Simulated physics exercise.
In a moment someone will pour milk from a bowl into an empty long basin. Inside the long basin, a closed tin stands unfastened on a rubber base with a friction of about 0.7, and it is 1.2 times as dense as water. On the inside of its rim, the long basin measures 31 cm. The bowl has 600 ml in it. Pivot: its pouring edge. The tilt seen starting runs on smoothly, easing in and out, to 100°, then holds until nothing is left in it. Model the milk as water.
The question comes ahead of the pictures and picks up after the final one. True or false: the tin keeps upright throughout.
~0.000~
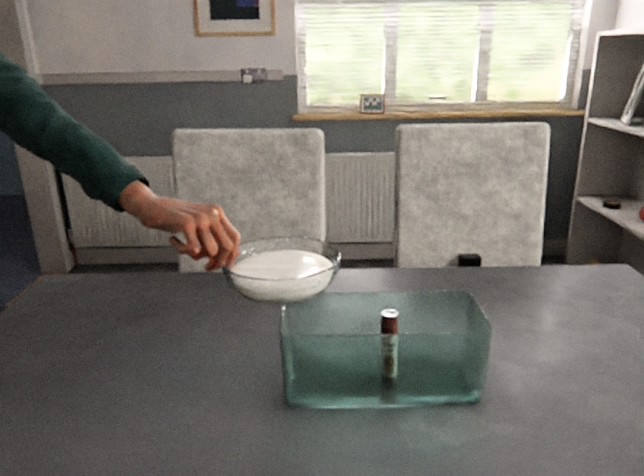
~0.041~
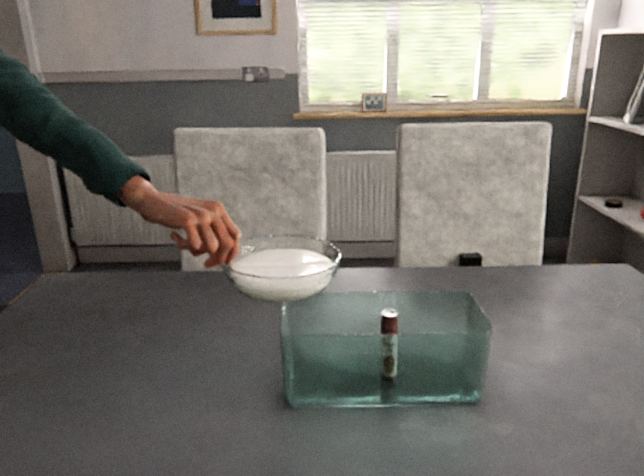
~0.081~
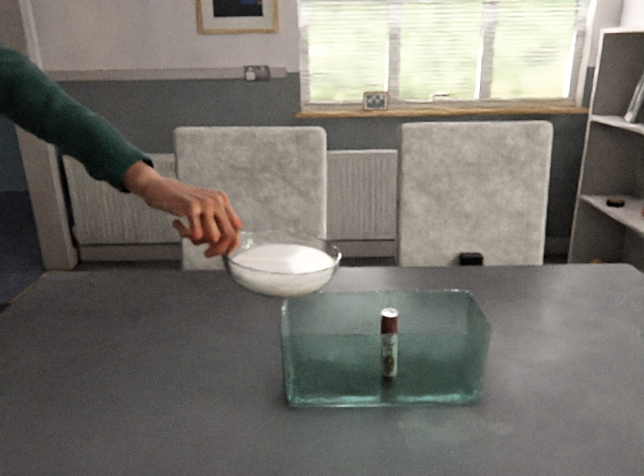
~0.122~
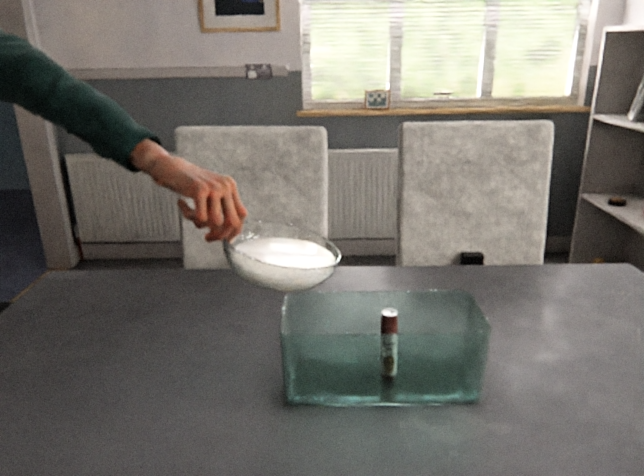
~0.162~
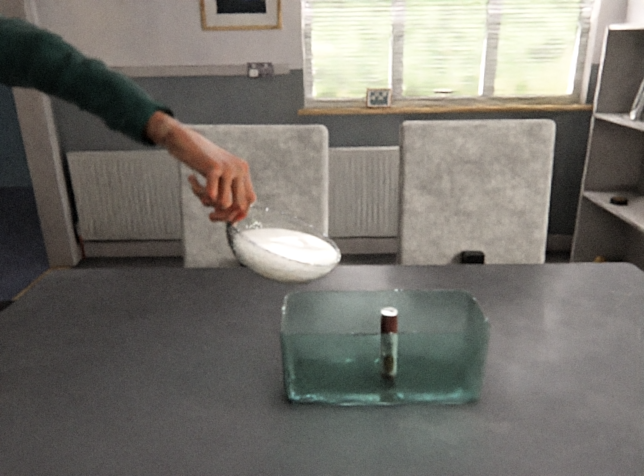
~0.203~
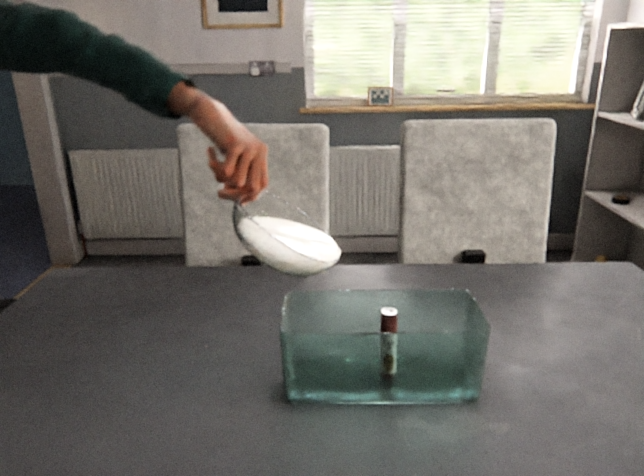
True.
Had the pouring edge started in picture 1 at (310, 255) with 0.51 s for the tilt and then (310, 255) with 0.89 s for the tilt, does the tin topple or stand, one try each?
Run one: It tumbles. Run two: It tumbles.
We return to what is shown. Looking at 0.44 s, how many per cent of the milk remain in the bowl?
Still held: Roughly 10 % of the total.
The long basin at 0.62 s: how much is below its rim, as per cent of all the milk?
Around 98 parts in a hundred.
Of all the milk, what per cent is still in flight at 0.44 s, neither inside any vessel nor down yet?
My guess is roughly 76 %.
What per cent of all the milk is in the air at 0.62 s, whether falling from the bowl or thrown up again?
Roughly 2 %.
After 0.44 s the tilt is 96° and 11 per cent is still to pour; the tin stands where it began.
After 0.62 s the tilt is 100° and 0 per cent is still to pour; the tin stands where it began.
After 0.81 s the tilt is 100° and 1 per cent is still to pour; the tin stands where it began.
After 1.01 s the tilt is 100° and 0 per cent is still to pour; the tin stands where it began.
In the end the tin stands where it began.
